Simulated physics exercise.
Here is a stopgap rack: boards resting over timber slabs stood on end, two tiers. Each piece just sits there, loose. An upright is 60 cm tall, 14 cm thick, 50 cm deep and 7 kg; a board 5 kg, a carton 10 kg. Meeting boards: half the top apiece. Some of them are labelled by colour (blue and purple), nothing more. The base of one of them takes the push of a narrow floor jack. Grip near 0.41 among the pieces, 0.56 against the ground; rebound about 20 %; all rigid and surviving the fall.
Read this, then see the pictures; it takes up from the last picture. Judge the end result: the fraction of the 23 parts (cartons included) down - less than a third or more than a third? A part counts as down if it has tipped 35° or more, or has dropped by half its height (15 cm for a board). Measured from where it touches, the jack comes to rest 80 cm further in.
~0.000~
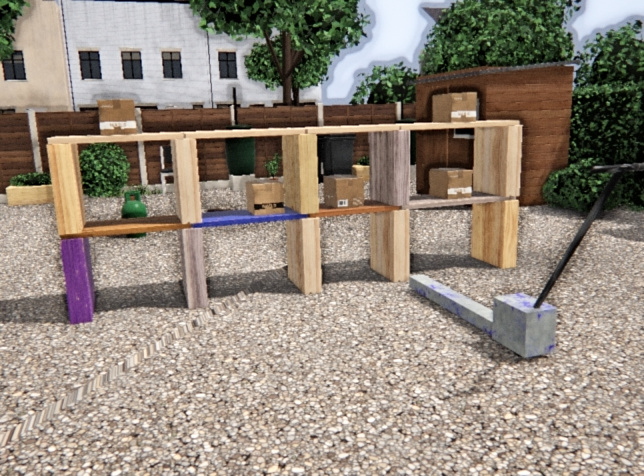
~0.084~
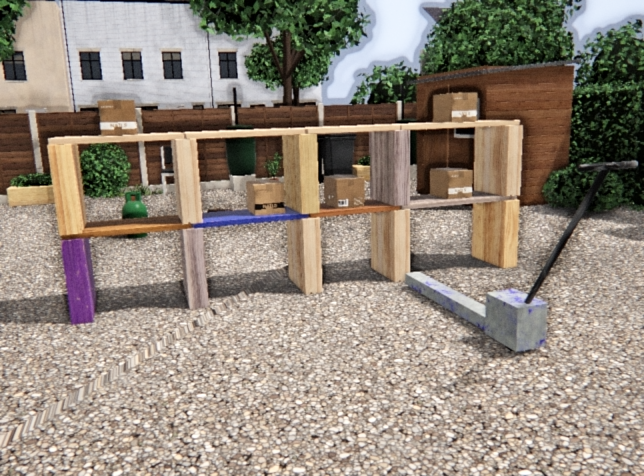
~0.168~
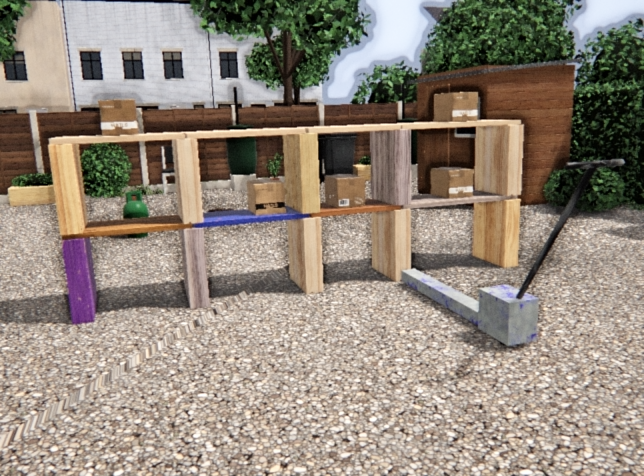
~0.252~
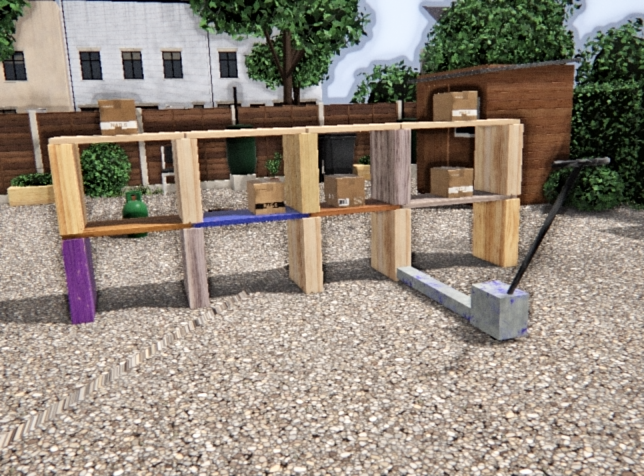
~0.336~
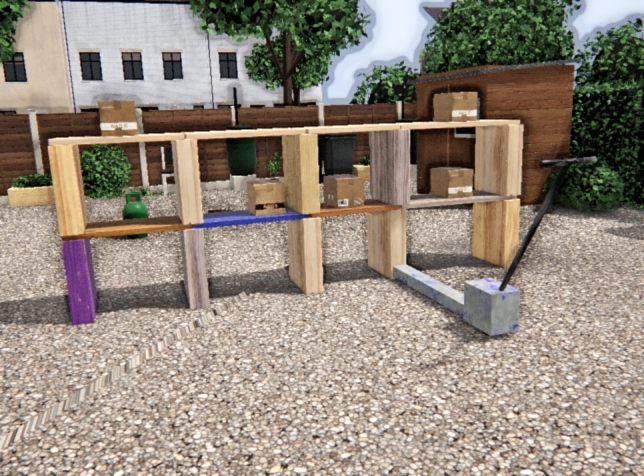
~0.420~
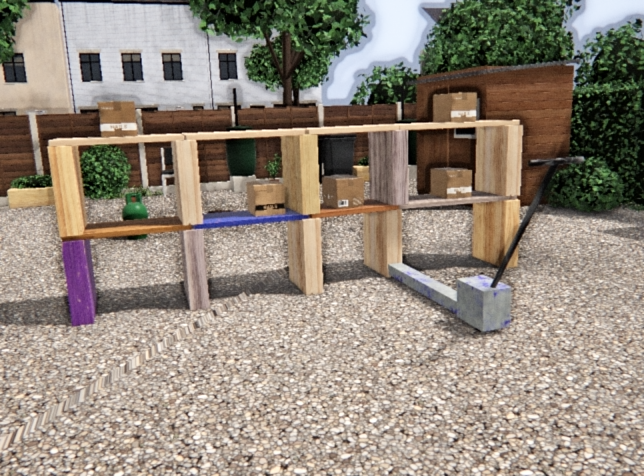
My judgement: More than a third.
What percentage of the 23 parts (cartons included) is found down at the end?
Share down: Close to 50 per cent.
Around 1.22 s, 1 of the 23 pieces down.
Around 1.76 s, 9 of the 23 pieces down.
Finally (3.6 s), 11 of the 23 pieces down; blue board unmoved; purple upright unmoved. That is 48 per cent. Seen by the last camera, middles, blue board near (247, 217), purple upright near (81, 275).
